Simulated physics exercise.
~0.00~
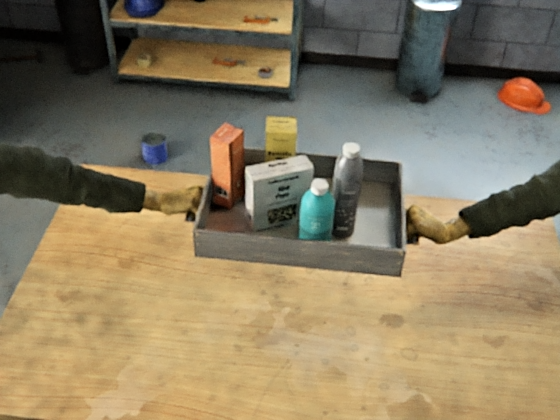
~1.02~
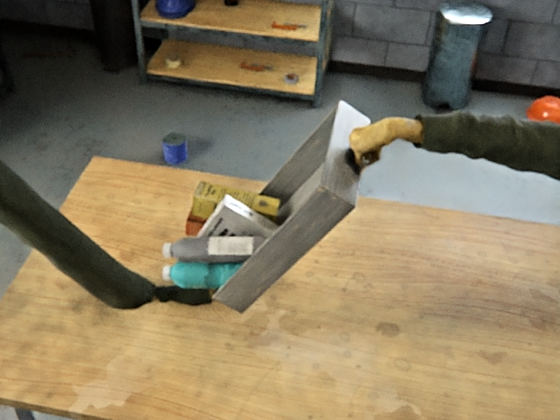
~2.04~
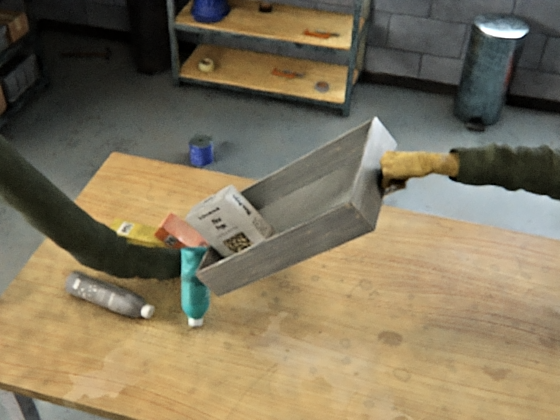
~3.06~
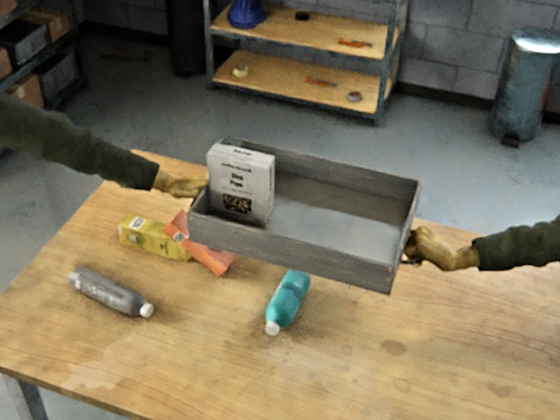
Two gloved hands in dark green sleeves hold an open grey crate above a wooden table in a workshop, seen from above, with shelves and a metal bin behind. Inside stand an orange carton and a white packet towards the left, a yellow carton behind them, and turquoise and grey bottles nearer the middle. The hands tip the crate steeply, left side down, and the contents slide and topple that way. Both bottles and the orange and yellow cartons spill onto the table, while the white packet leans inside. The crate swings back level, with the packet upright at its left end.
